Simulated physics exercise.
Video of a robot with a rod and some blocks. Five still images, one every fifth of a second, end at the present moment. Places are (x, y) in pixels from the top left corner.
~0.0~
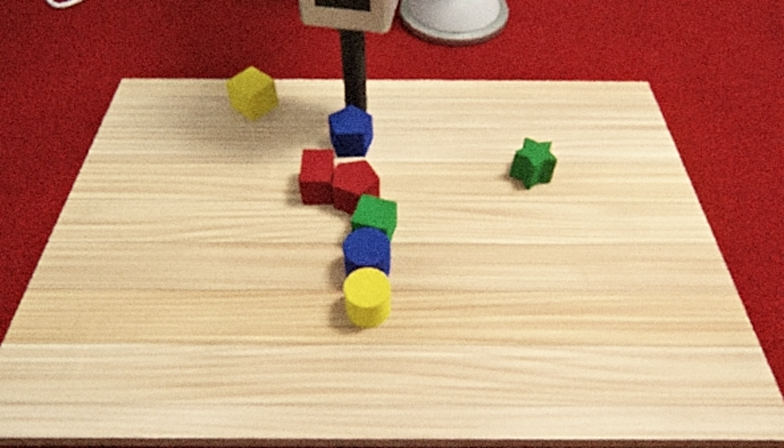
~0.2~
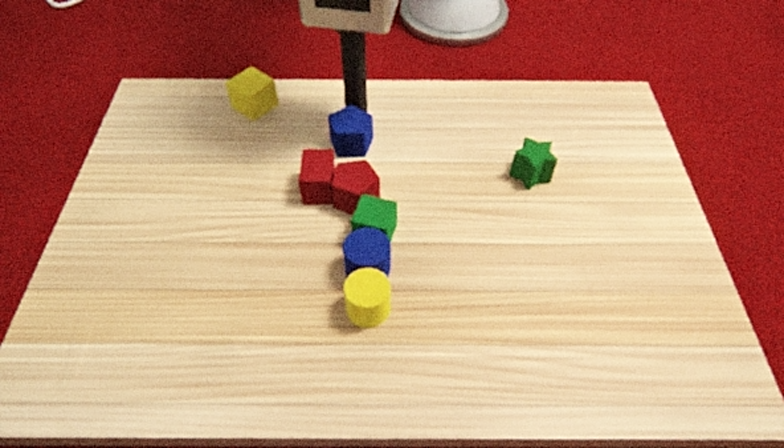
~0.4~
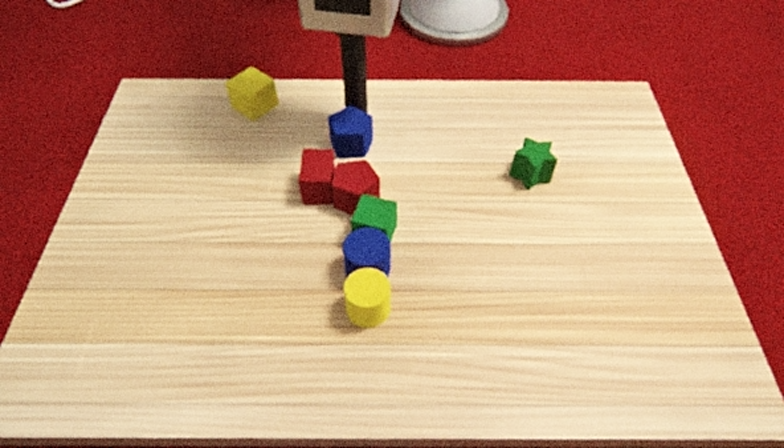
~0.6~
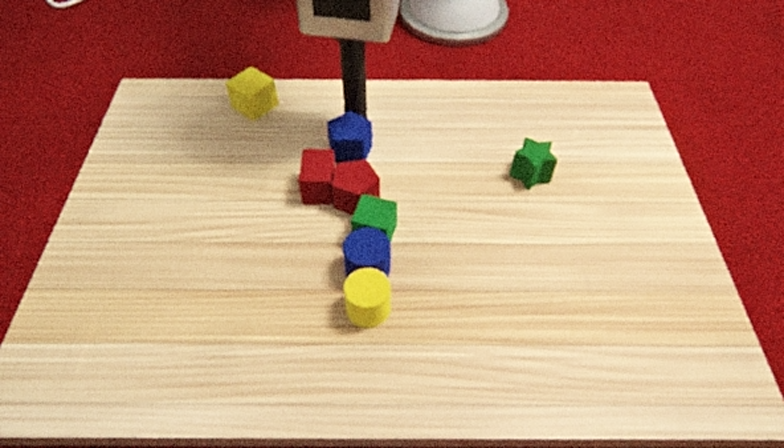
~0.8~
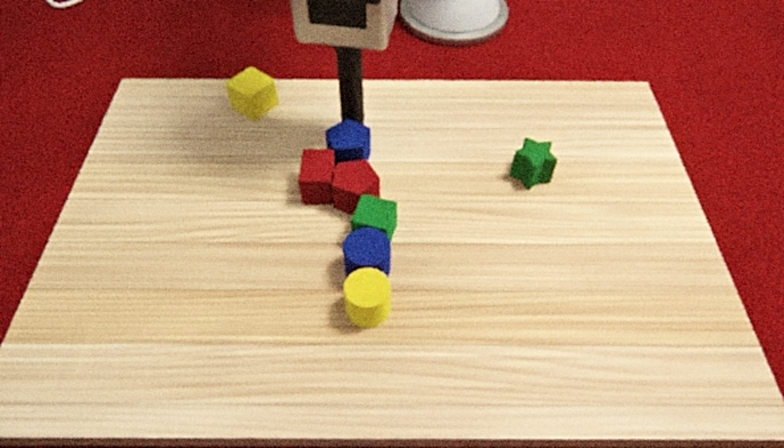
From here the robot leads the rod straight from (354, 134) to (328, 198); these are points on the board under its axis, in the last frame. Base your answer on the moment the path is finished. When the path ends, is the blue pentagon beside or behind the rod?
That would be a no.
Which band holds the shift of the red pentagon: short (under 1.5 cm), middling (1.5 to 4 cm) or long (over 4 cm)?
It moves more than 4 cm.
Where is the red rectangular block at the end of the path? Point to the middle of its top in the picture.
I predict (288, 195).
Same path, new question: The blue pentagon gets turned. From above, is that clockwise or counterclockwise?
Viewed from the top, it goes anticlockwise.
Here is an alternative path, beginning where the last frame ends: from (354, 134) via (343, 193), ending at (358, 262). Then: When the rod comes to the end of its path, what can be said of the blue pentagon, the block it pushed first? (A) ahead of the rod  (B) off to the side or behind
A - ahead of the rod.
On the path given first. One third of the way, rod at (345, 148); red rectangular block at (305, 175); blue pentagon at (346, 154), turned 20° anticlockwise; red pentagon at (354, 185), turned 10° anticlockwise; green square piece at (380, 213).
Two thirds of the way, rod at (336, 169); red rectangular block at (292, 190), turned 45° clockwise; blue pentagon at (341, 176), turned 30° anticlockwise; red pentagon at (358, 206), turned 25° anticlockwise; green square piece at (396, 219).
At the end, rod at (327, 192); red rectangular block at (288, 195), turned 70° clockwise; blue pentagon at (339, 198), turned 50° anticlockwise; red pentagon at (369, 223), turned 45° anticlockwise; blue circular block at (376, 261); green square piece at (411, 222), turned 15° anticlockwise.
